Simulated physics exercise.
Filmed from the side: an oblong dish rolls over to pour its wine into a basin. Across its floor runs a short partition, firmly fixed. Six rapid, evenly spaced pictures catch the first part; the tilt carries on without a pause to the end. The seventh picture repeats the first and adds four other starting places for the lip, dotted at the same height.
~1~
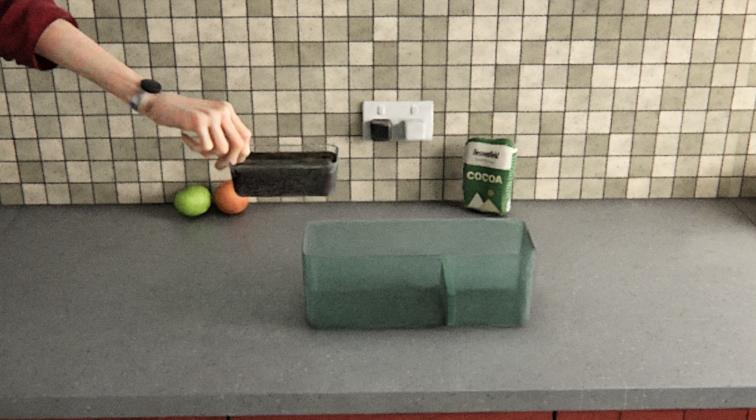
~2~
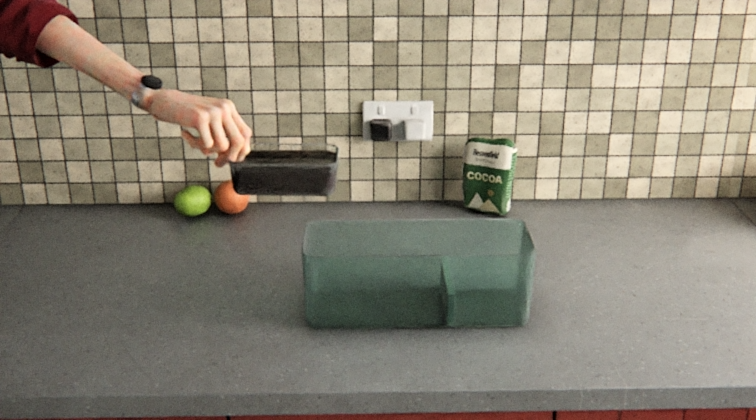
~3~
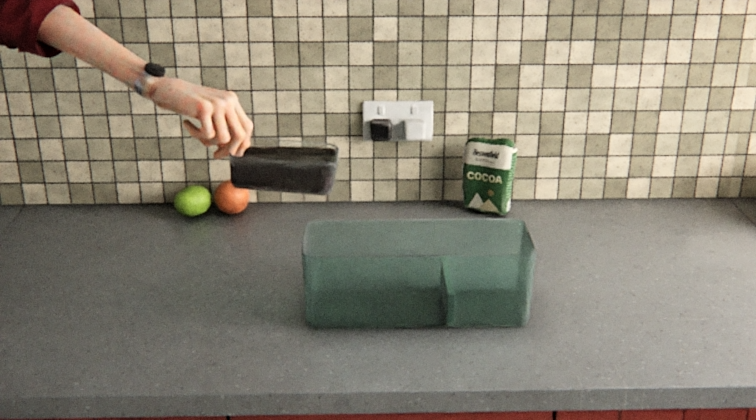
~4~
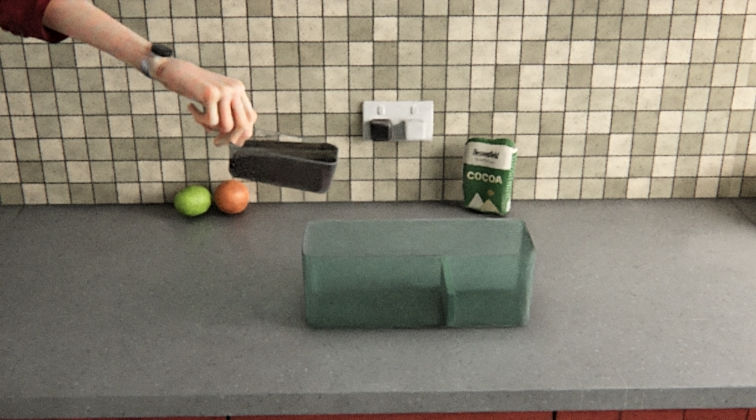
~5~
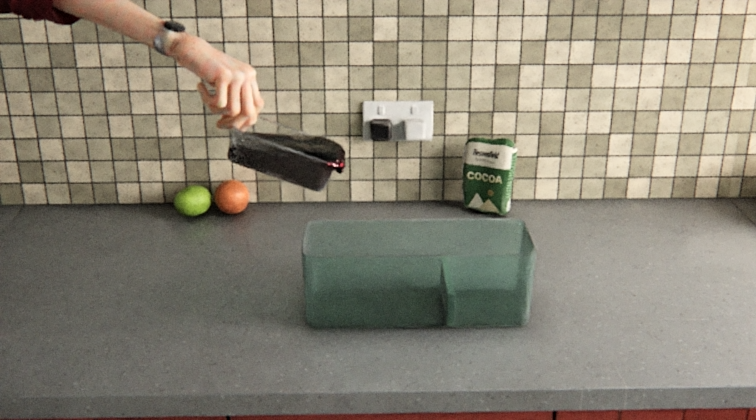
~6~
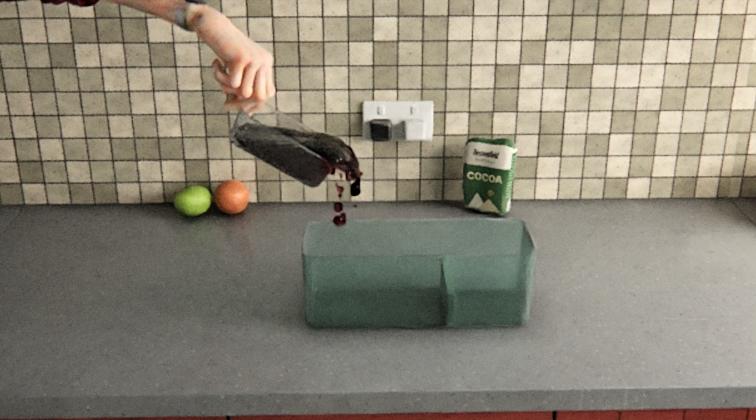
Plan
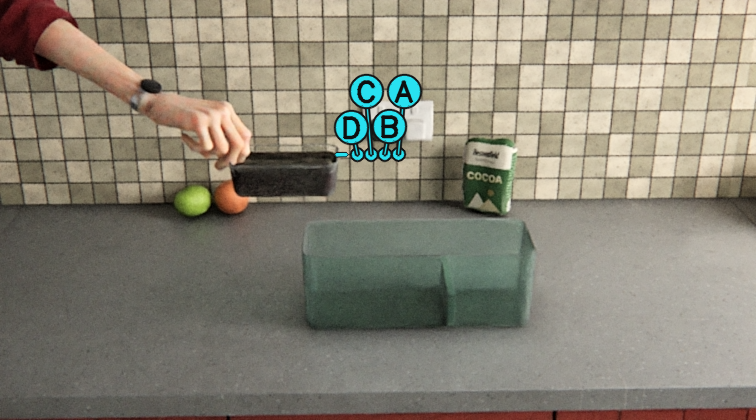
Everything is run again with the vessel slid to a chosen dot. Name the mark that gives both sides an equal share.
C.
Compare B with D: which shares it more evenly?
That is spot B.
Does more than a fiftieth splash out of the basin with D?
Yes.
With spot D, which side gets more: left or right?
More ends on the left.
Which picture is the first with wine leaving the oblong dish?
Picture 4.
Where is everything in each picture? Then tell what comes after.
In the first picture, upright, lip at (336, 154); basin from (307, 325) to (529, 322); top of the wall at (448, 276); nothing has left yet.
In the second picture, upright, lip at (336, 154); nothing has left yet.
In the third picture, tipped about 6°, lip at (336, 154); nothing has left yet.
In the fourth picture, tipped about 12°, lip at (336, 154); wine is over the lip, down to (336, 154).
In the fifth picture, tipped about 21°, lip at (336, 154); wine is over the lip, down to (342, 165).
In the sixth picture, tipped about 32°, lip at (336, 154); wine is over the lip, down to (343, 221).
On the marked copy, A at (398, 154); B at (384, 154); C at (371, 154); D at (357, 154).
If A is chosen, about 20 % ends left of the wall and 70 % right of it; 10 % is lost outside.
If B is chosen, about 29 % ends left of the wall and 61 % right of it; 9 % is lost outside.
If C is chosen, about 46 % ends left of the wall and 44 % right of it; 10 % is lost outside.
If D is chosen, about 81 % ends left of the wall and 11 % right of it; 9 % is lost outside.
